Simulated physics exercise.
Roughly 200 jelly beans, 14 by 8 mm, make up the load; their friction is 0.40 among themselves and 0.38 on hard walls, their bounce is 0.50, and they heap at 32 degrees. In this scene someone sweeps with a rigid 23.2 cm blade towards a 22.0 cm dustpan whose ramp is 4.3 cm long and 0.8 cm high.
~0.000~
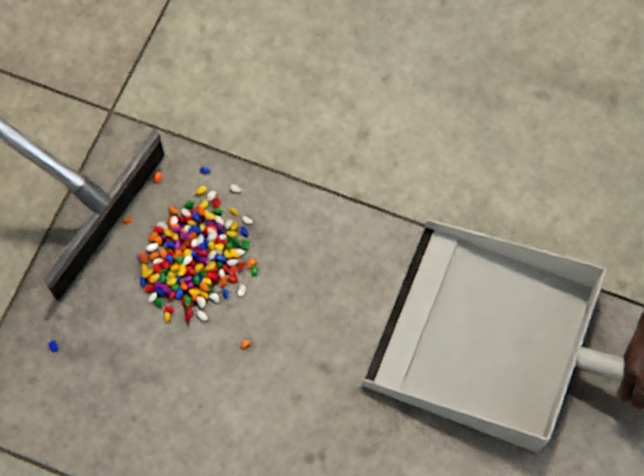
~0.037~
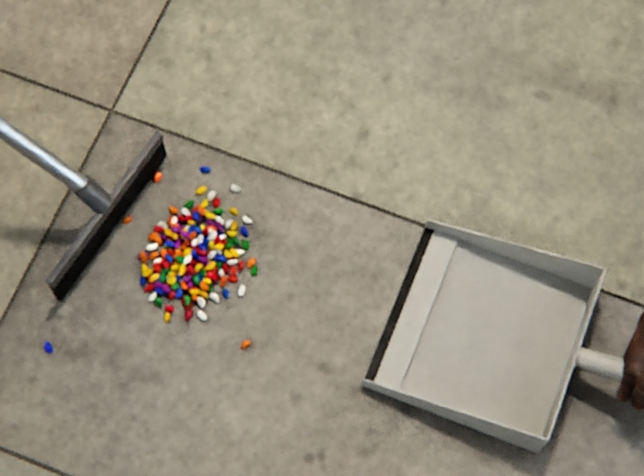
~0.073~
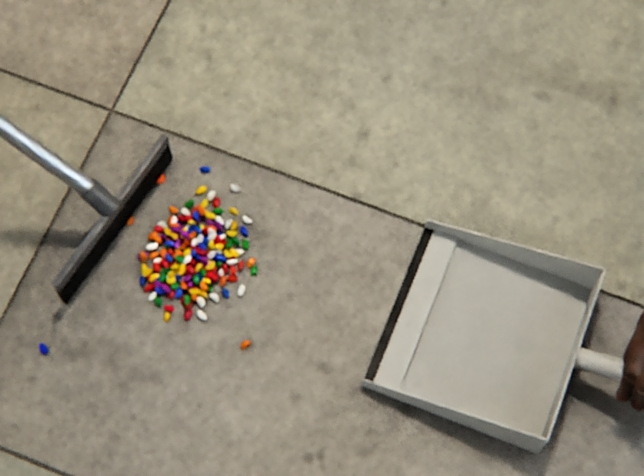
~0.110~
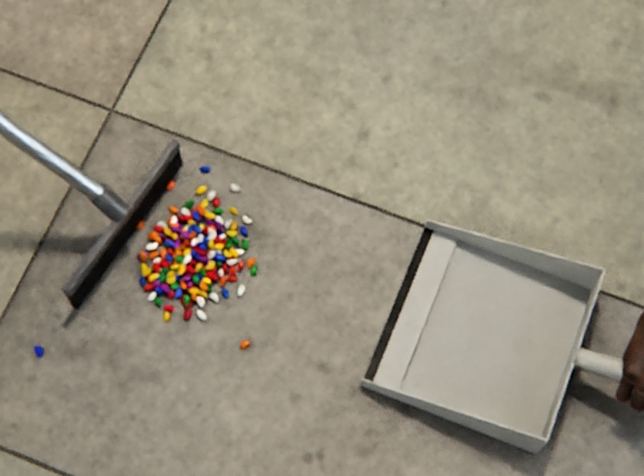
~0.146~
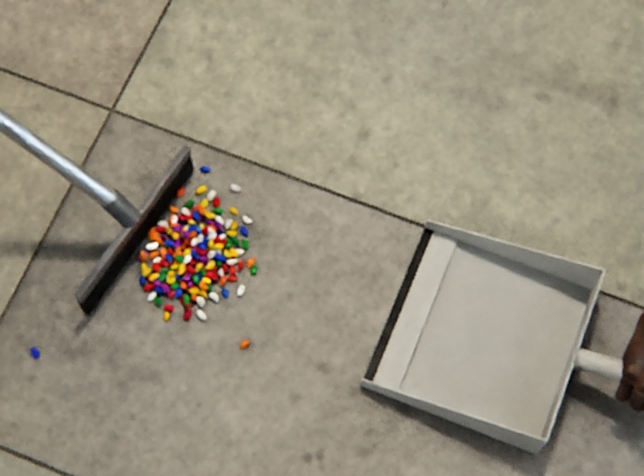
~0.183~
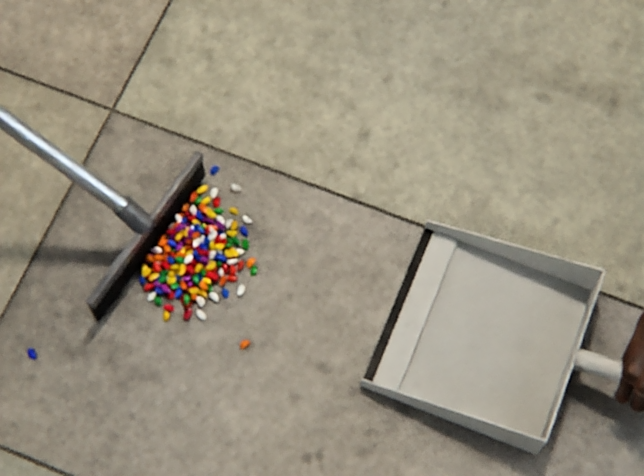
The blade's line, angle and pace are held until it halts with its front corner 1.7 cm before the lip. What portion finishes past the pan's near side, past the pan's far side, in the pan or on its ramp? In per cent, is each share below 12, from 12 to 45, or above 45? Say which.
Near side: From 12 to 45; far side: Below 12; pan: From 12 to 45.
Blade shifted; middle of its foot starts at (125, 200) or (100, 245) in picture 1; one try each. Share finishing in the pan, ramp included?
Estimates: 25 percent and 30 percent.
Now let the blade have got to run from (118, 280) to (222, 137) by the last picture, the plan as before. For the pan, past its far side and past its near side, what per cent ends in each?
You'd see pan at 10, far at 5 and near at 15.
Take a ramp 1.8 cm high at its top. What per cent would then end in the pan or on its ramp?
I'd guess close to 25 per cent.
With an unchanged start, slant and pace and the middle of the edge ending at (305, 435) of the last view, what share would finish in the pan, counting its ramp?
Close to 5 in a hundred.
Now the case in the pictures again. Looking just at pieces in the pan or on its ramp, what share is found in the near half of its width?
I'd put it near 80 per cent.
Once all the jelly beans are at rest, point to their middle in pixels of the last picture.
In the last view, approximately (372, 351).
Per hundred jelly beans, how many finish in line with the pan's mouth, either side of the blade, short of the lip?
Some 40 per cent end up there.
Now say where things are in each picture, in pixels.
Blade from (50, 282) to (156, 138), moved 0.0 cm, 0 of the pieces shifted so far; middle of the pieces at (196, 257); pan at (495, 342), in the first frame.
Blade from (52, 283) to (159, 138), moved 0.3 cm, 1 of the pieces shifted so far; middle of the pieces at (196, 257), in the second frame.
Blade from (58, 286) to (165, 141), moved 1.2 cm, 2 of the pieces shifted so far; middle of the pieces at (196, 256), in the third frame.
Blade from (68, 291) to (175, 147), moved 2.7 cm, 3 of the pieces shifted so far; middle of the pieces at (196, 256), in the fourth frame.
Blade from (80, 298) to (187, 152), moved 4.4 cm, 3 of the pieces shifted so far; middle of the pieces at (196, 256), in the fifth frame.
Blade from (92, 304) to (199, 158), moved 6.1 cm, 54 of the pieces shifted so far; middle of the pieces at (198, 258); pan at (494, 343). Its pace works out near 0.46 m/s, heading 7 degrees towards the viewer's side, in the sixth frame.
After 0.47 s, middle of the blade 18 cm from the lip; 0 % over the lip, far side 0 %, near side 15 %.
After 0.67 s, middle of the blade 9 cm from the lip; 0 % over the lip, far side 0 %, near side 20 %.
After 0.98 s, middle of the blade 4 cm from the lip; 35 % over the lip, far side 0 %, near side 25 %.
At rest (2.3 s), near side 25 %, far side 0 %, pan 35 %, in front of the lip or behind the blade 40 %.
